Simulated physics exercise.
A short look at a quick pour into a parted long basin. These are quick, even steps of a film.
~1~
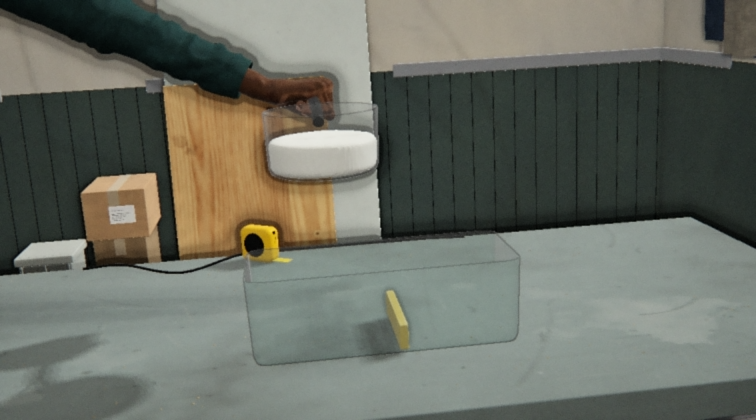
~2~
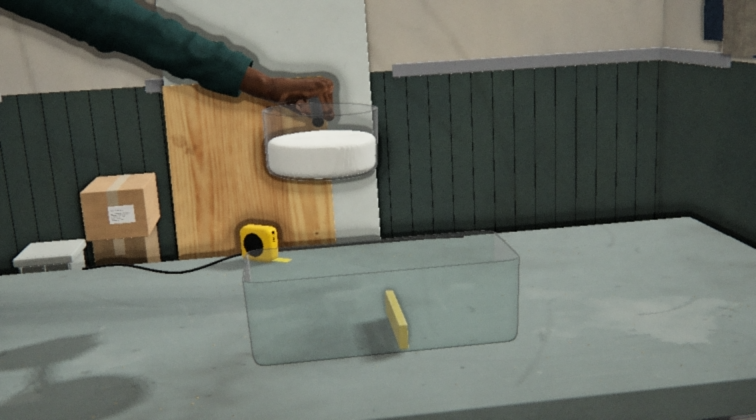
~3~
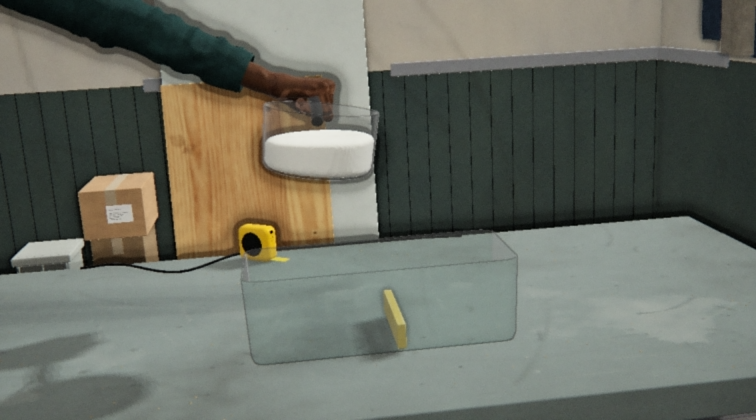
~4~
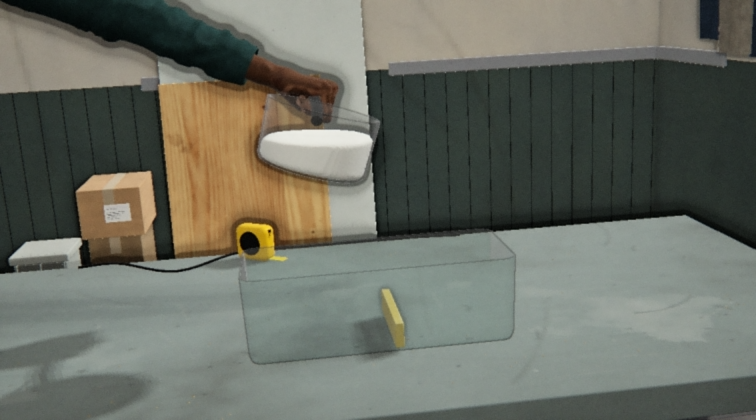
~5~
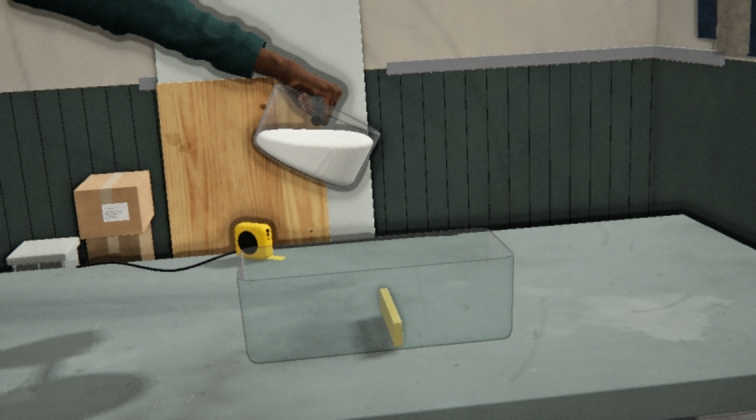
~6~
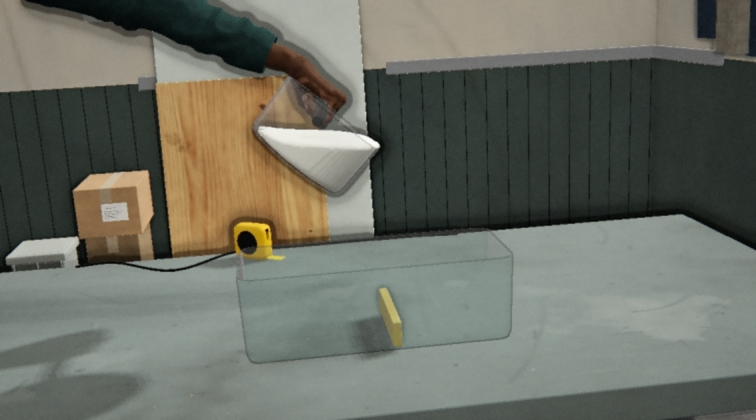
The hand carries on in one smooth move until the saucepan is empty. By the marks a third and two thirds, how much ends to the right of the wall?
The share right of the wall is over two thirds.
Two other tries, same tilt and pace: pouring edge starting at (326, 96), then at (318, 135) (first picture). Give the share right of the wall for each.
Near 15 % and 15 %.
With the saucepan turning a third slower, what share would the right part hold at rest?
Roughly 85 in a hundred.
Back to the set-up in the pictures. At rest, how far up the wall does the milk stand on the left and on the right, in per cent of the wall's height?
The left part 10 per cent, the right part 70.
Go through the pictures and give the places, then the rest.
In the first frame, it leans 0°; its right rim is at (376, 107); the milk meets the walls at (268, 143) and (375, 135); the long basin's rim runs from (246, 268) to (507, 245); the wall's top is at (396, 308).
In the second frame, it leans 2°; its right rim is at (376, 109); the milk meets the walls at (267, 142) and (374, 135).
In the third frame, it leans 8°; its right rim is at (377, 114); the milk meets the walls at (265, 141) and (373, 136).
In the fourth frame, it leans 17°; its right rim is at (378, 123); the milk meets the walls at (262, 139) and (371, 136).
In the fifth frame, it leans 29°; its right rim is at (378, 135); the milk meets the walls at (257, 135) and (372, 137).
In the sixth frame, it leans 42°; its right rim is at (376, 149); the milk meets the walls at (259, 129) and (377, 140).
A moment on, the saucepan is tipped right over and 28 per cent is still to pour, 0 is left of the wall and 24 right of it.
Next, the saucepan is tipped right over and 7 per cent is still to pour, 14 is left of the wall and 68 right of it.
Then the saucepan is tipped right over and 0 per cent is still to pour, 18 is left of the wall and 78 right of it.
Later the saucepan is tipped right over and 0 per cent is still to pour, 19 is left of the wall and 79 right of it.
Finally, 19 per cent lies left of the wall, 79 right of it and 2 outside.
